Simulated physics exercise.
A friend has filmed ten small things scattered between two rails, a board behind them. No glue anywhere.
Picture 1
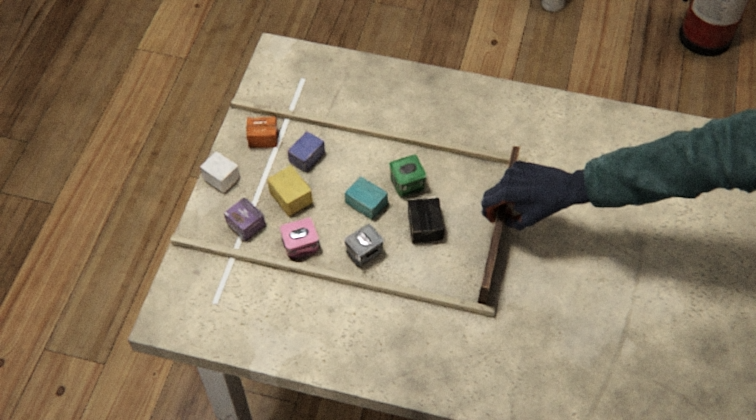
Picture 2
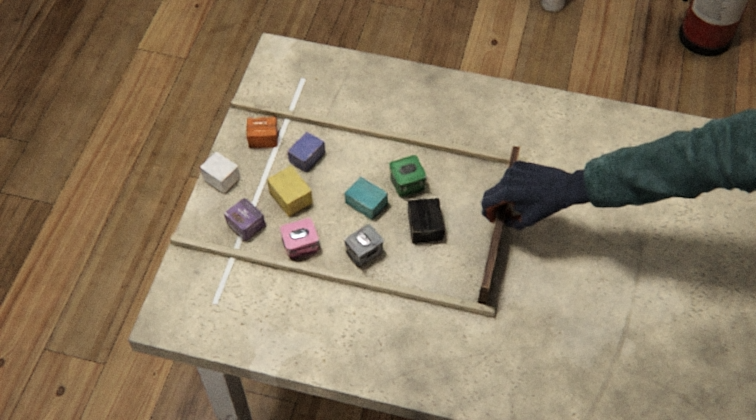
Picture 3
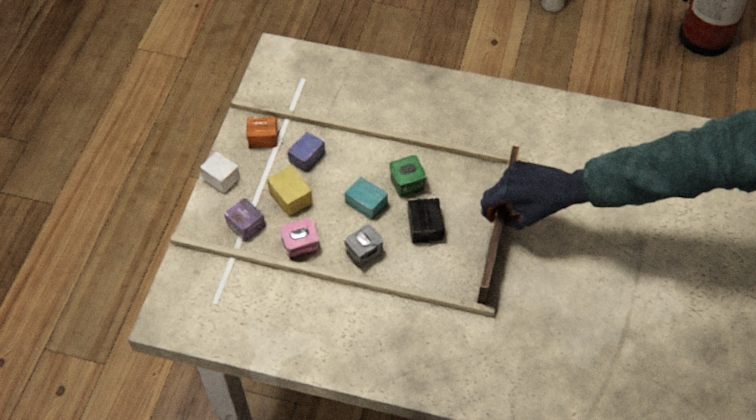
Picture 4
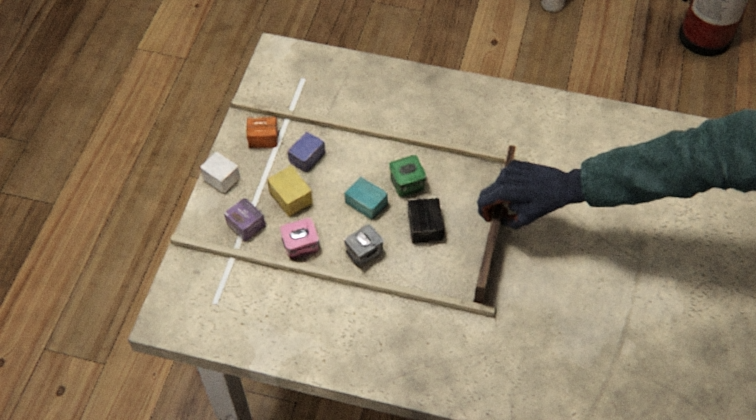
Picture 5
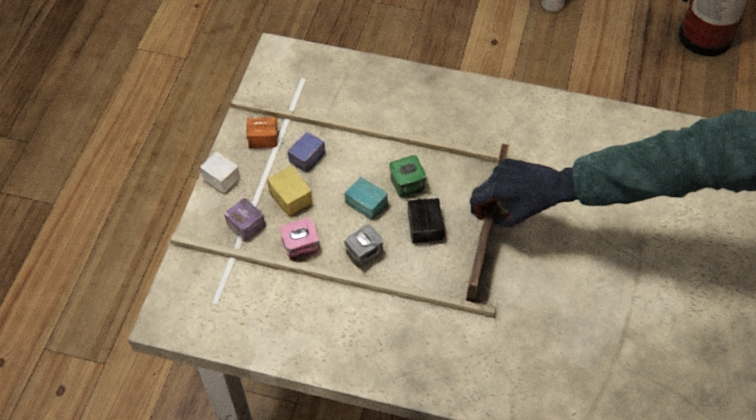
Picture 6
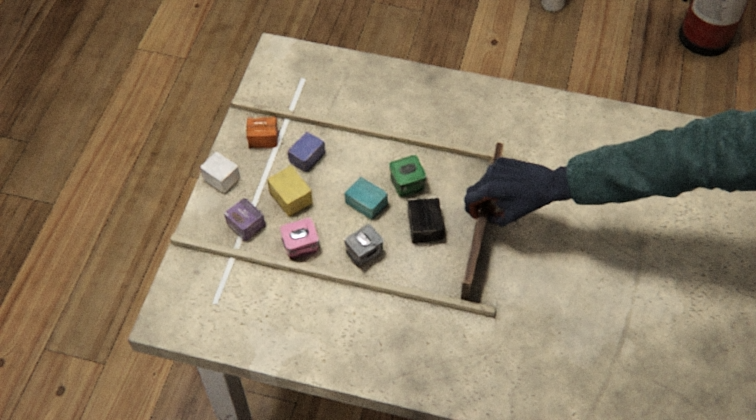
The clip opens on ten small, colourful blocks and boxes scattered between two rails on a table, with a gloved hand holding a board upright at the right. The board barely moves at first, then the hand slides it a short way left towards the black object, while the scattered things stay still.
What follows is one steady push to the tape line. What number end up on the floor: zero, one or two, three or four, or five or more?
In the end the number that fall off is three or four.
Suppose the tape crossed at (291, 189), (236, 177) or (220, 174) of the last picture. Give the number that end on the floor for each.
The counts: 1, 7 and 7.
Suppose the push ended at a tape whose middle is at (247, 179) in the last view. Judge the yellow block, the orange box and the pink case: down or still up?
The yellow block is lost, the orange box falls, the pink case stays on.
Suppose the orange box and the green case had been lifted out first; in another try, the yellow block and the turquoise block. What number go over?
First 3, then 2.
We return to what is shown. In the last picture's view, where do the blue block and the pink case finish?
The blue block stops around (236, 140); the pink case around (206, 212).
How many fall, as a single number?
Exactly 4.
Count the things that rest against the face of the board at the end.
3 of them.
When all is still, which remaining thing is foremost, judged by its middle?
It is the turquoise block.
Soon after, none off yet; white block at rest near (220, 173); orange box at rest near (262, 133); purple box at rest near (245, 219).
By the end, the number that fall off is three or four; fallen, yellow block, purple box, orange box and white block.
